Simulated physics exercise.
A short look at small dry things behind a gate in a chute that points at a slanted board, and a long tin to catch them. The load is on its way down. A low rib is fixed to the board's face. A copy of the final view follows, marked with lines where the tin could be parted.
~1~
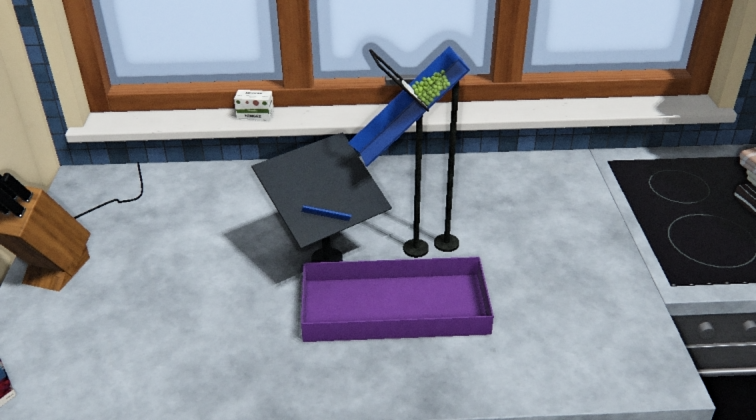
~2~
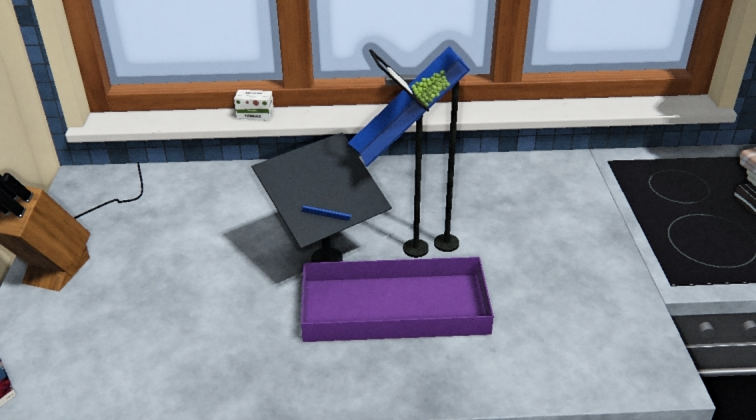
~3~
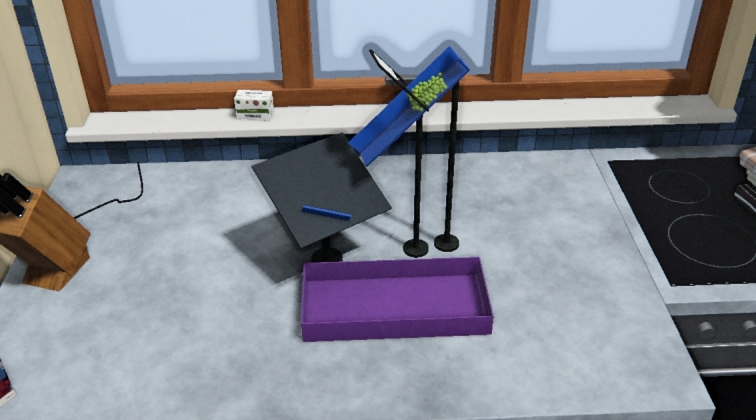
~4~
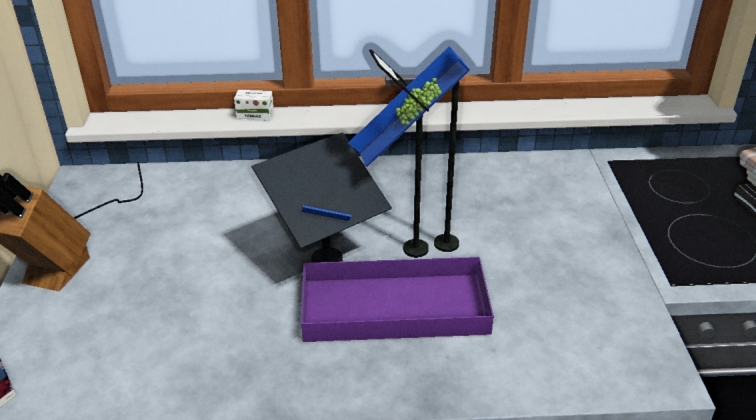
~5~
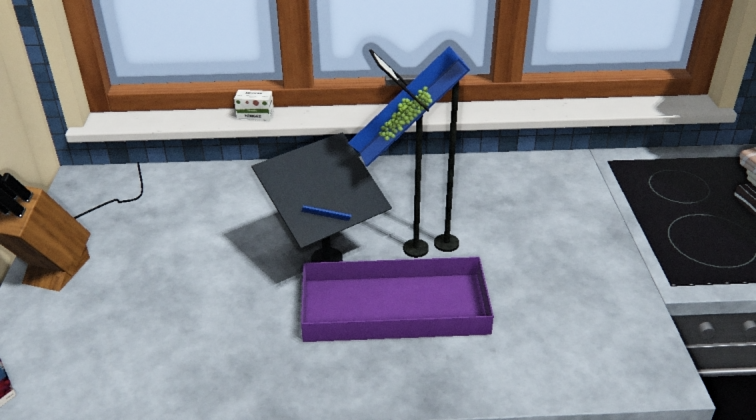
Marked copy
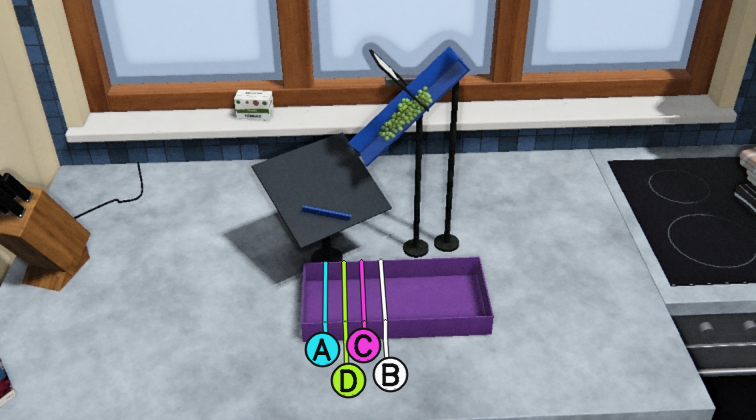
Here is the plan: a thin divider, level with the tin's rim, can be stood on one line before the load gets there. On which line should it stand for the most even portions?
The best line is B.
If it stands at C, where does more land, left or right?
Right.
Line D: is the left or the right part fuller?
More lands on the right.
On the marked copy, line A crosses the front rim at (325, 323); line B crosses the front rim at (385, 320); line C crosses the front rim at (364, 321); line D crosses the front rim at (345, 322).
If A is chosen, of what is caught, a stray few on the left of the divider, nearly all on the right.
If B is chosen, of what is caught, about half on the left of the divider, about half on the right.
If C is chosen, of what is caught, a small part on the left of the divider, most on the right.
If D is chosen, of what is caught, a small part on the left of the divider, most on the right.
